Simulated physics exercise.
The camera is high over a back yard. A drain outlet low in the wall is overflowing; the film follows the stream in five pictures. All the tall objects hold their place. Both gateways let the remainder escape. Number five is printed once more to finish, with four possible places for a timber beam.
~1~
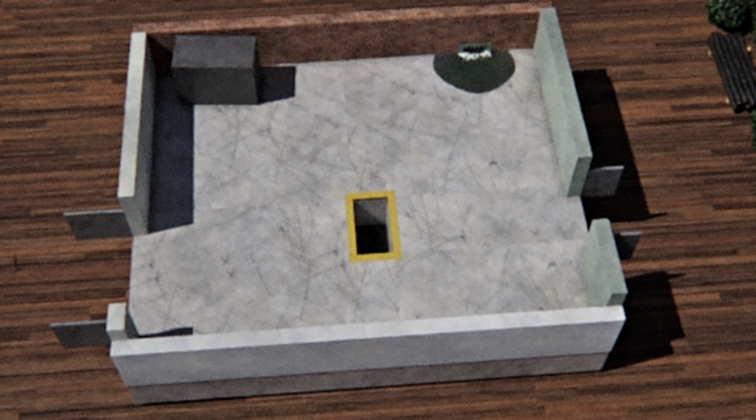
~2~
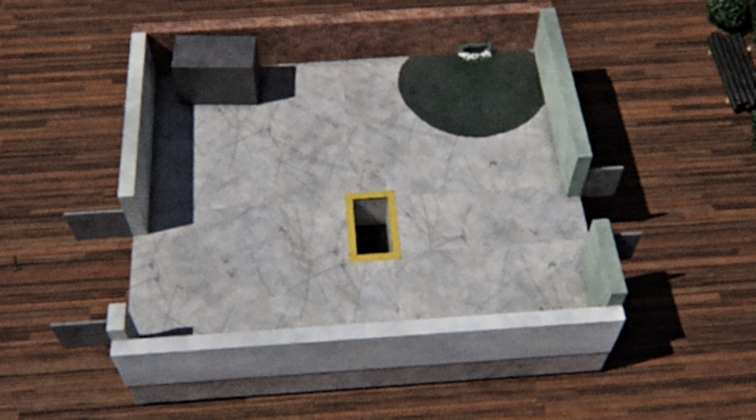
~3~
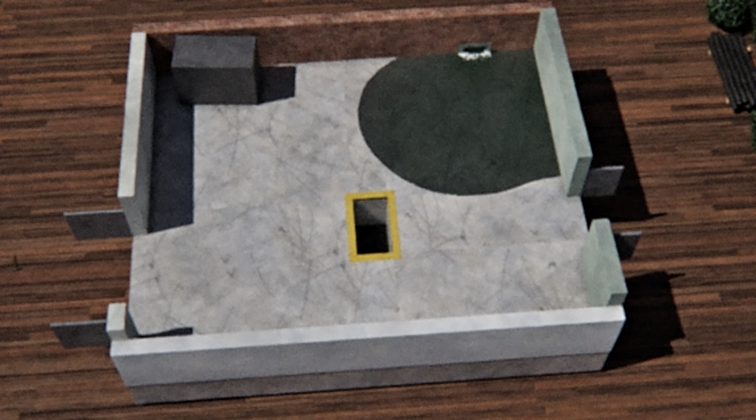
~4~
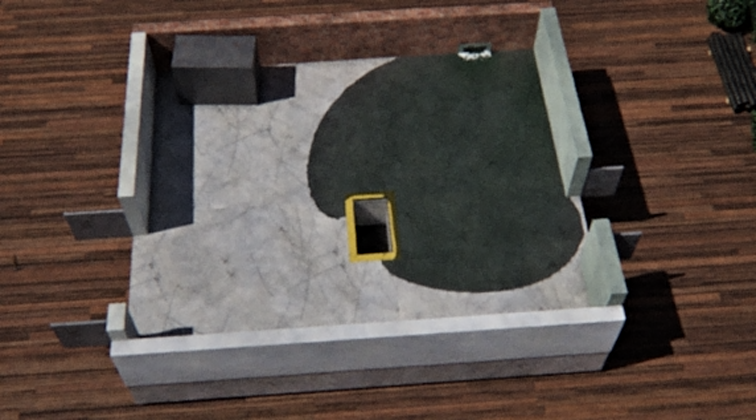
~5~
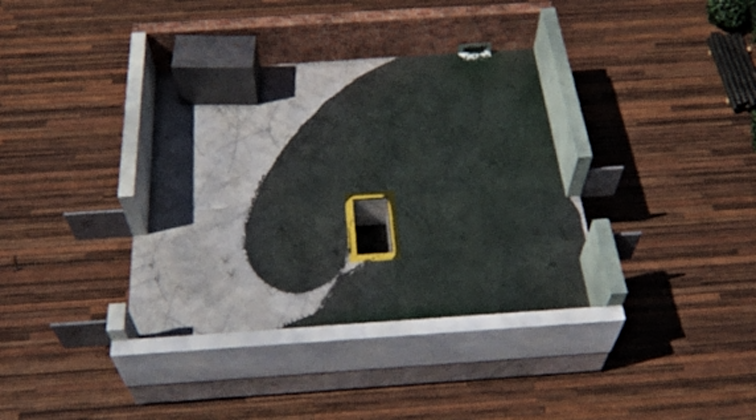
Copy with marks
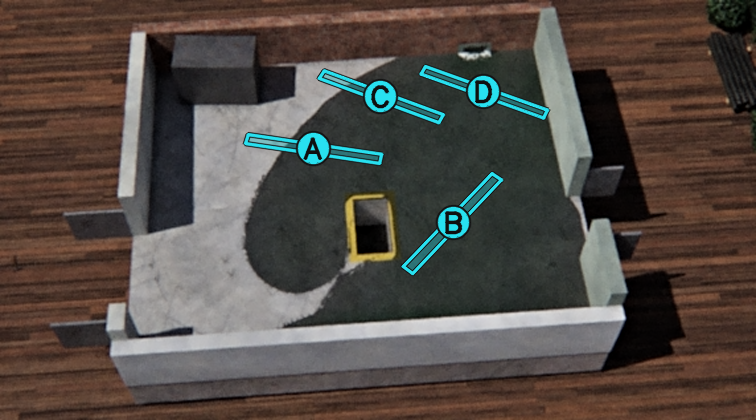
A dark green pool of water spreads across the pale, veined floor of a walled yard, seen from high above by a still camera. A dark grey block sits at the back left, a small white outlet at the back right, and a yellow-rimmed opening near the middle. From the outlet the water widens toward the viewer and leftward, reaching the opening, then surrounding most of it.
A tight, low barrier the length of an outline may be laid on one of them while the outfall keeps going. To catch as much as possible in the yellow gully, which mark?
The best spot is B.
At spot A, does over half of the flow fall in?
No, it does not.
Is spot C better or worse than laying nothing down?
Worse.
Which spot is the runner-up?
Here it is spot A.
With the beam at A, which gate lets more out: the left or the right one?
The left gate.
On the marked copy, A from (246, 139) to (380, 158); B from (408, 270) to (496, 176); C from (321, 74) to (441, 118); D from (423, 70) to (545, 114).
If A is chosen, about 25 % of the stream runs into the yellow gully, about 74 % out by the gates.
If B is chosen, about 44 % of the stream runs into the yellow gully, about 56 % out by the gates.
If C is chosen, about 10 % of the stream runs into the yellow gully, about 88 % out by the gates.
If D is chosen, about 7 % of the stream runs into the yellow gully, about 84 % out by the gates.
